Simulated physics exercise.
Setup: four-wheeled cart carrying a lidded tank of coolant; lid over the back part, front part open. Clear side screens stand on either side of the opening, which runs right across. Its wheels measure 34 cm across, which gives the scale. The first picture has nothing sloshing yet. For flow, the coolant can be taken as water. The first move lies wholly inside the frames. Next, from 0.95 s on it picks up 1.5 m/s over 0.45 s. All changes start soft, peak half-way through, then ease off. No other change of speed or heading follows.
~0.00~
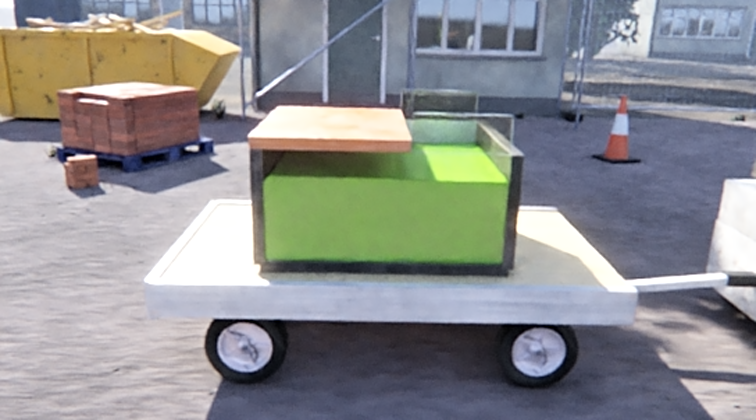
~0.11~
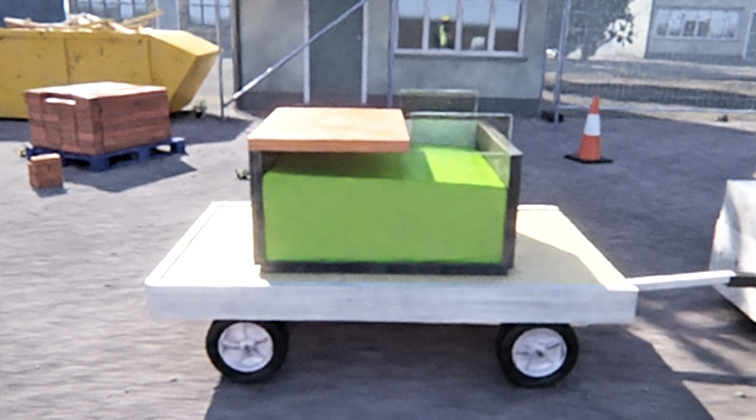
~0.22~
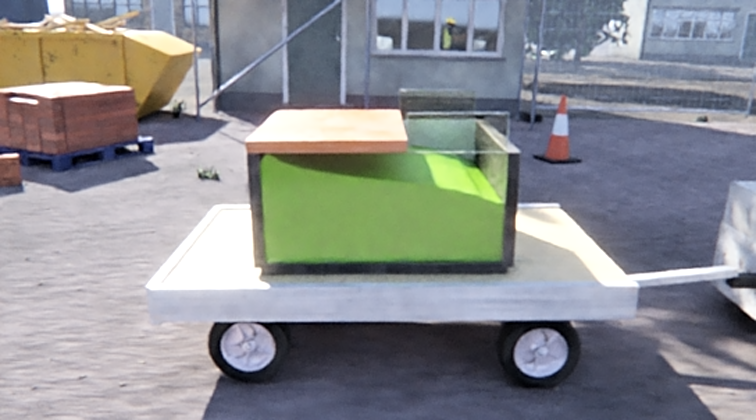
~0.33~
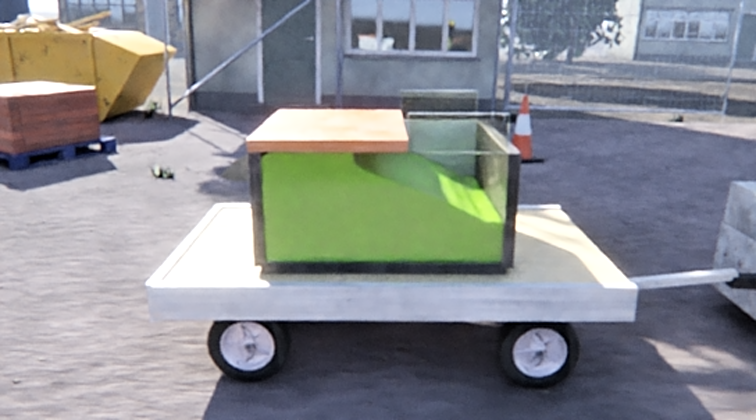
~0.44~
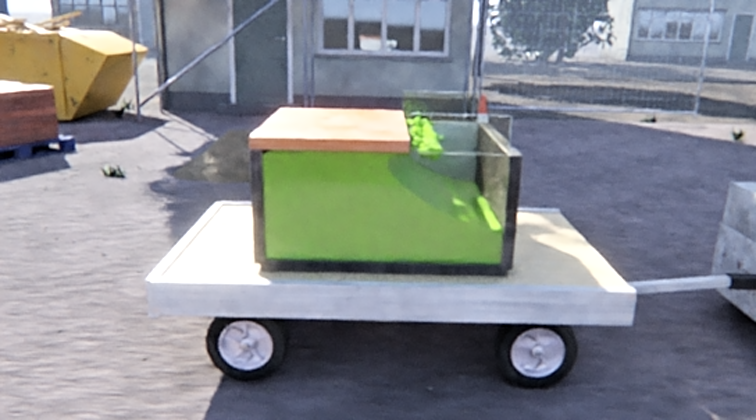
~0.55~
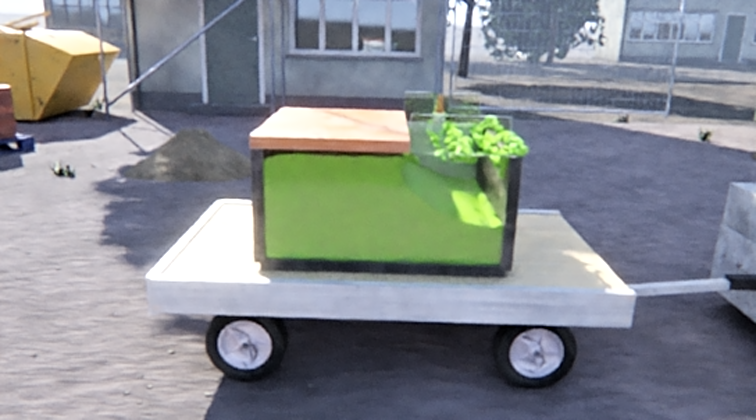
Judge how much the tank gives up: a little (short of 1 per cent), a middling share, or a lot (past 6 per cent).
It gives up a middling share.
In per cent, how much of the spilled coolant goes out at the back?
I'd put it at about 0 percent of what spills.
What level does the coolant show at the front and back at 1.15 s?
Front 38 cm, back 30 cm.
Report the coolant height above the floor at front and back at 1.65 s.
About 22 cm in front, about 38 cm behind.
By 1.15 s the surface stands 30 cm at the back and 39 cm at the front; 1 per cent has gone, over the front.
By 1.65 s the surface stands 38 cm at the back and 21 cm at the front; 2 per cent has gone, over the front.
By 2.20 s the surface stands 25 cm at the back and 39 cm at the front; 3 per cent has gone, over the front.
By 4.28 s 3 per cent has gone, over the front, 7 of 258 litres.
